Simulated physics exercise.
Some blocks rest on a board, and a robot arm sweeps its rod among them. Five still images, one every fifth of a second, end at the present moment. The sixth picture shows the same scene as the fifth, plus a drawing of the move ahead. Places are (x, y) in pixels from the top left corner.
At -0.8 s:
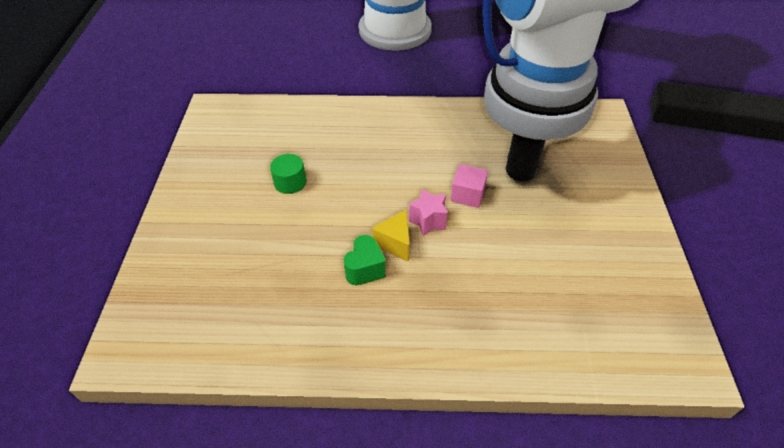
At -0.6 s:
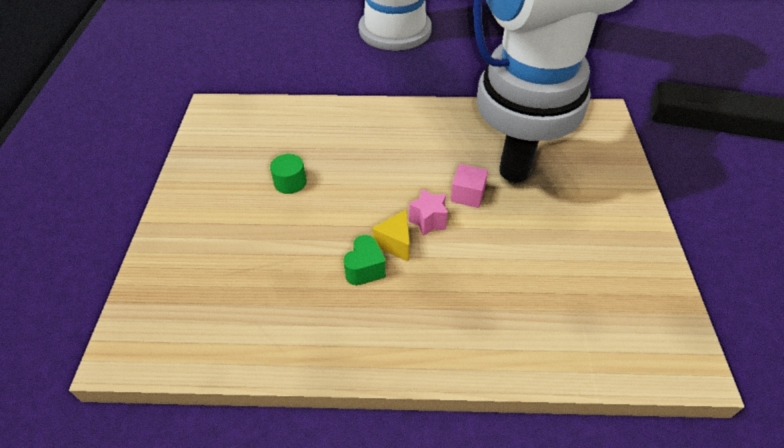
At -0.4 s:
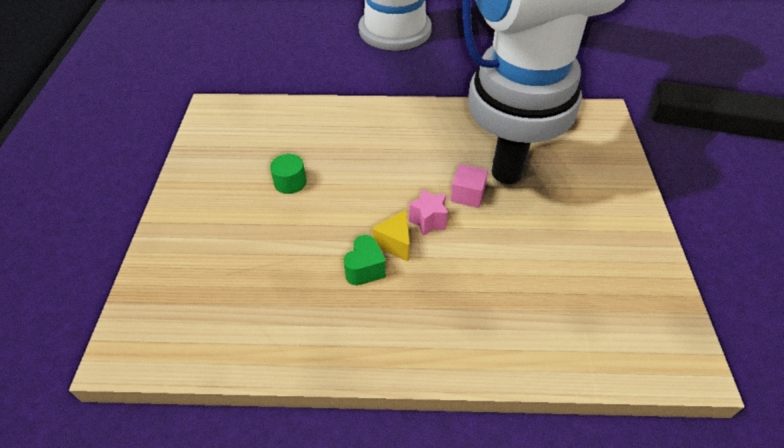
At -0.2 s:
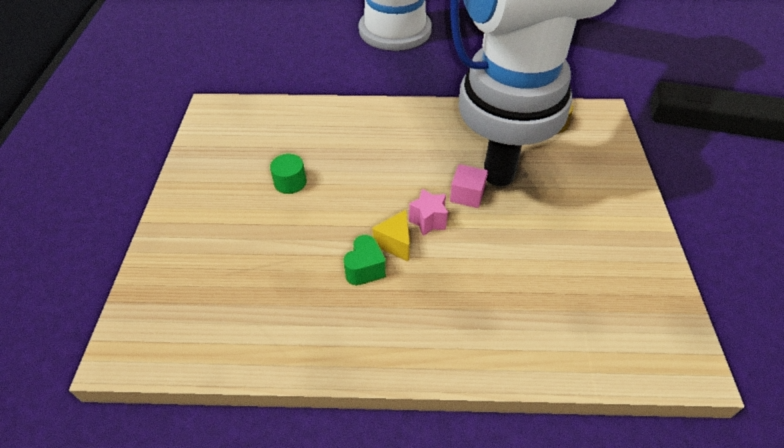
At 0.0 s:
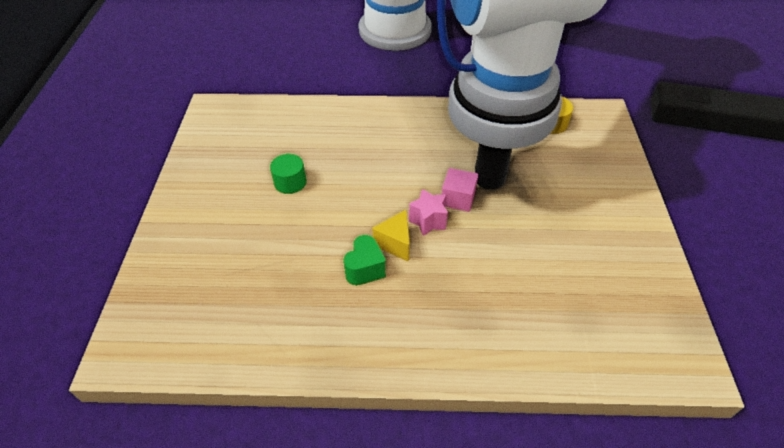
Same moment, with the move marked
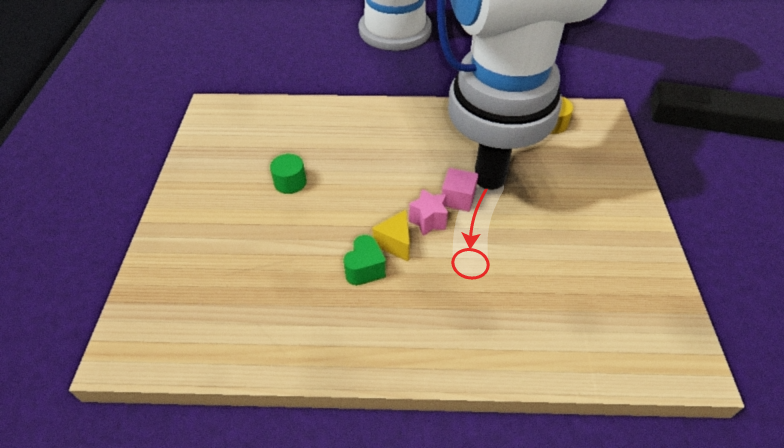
The robot arm's black rod moves left and nudges the pink square block slightly left.
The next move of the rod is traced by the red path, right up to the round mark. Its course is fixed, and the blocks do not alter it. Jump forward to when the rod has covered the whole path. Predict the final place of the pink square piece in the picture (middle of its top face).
It is going to be at (444, 192).
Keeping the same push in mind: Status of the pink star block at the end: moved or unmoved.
Moved away.
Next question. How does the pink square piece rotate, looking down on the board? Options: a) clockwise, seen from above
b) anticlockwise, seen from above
a: Clockwise, seen from above.
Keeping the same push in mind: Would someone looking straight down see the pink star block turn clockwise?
No.
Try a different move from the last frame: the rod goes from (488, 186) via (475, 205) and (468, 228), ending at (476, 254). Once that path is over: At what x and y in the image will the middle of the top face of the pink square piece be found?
I think it will end close to (439, 191).
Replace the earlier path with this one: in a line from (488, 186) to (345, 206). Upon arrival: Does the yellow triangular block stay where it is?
My answer is no.
The drawn path runs from (488, 186) via (477, 208) and (471, 234), ending at (470, 264).
What follows on the original path. One third of the way, rod at (478, 202); pink star block at (419, 204), turned 15° anticlockwise; pink square piece at (445, 189), turned 60° clockwise.
Two thirds of the way, rod at (472, 228); pink star block at (415, 203), turned 20° anticlockwise; pink square piece at (444, 192), turned 85° clockwise.
At the end, rod at (472, 257); yellow triangular block not moved; pink star block at (415, 203), turned 20° anticlockwise; pink square piece at (444, 192), turned 85° clockwise.
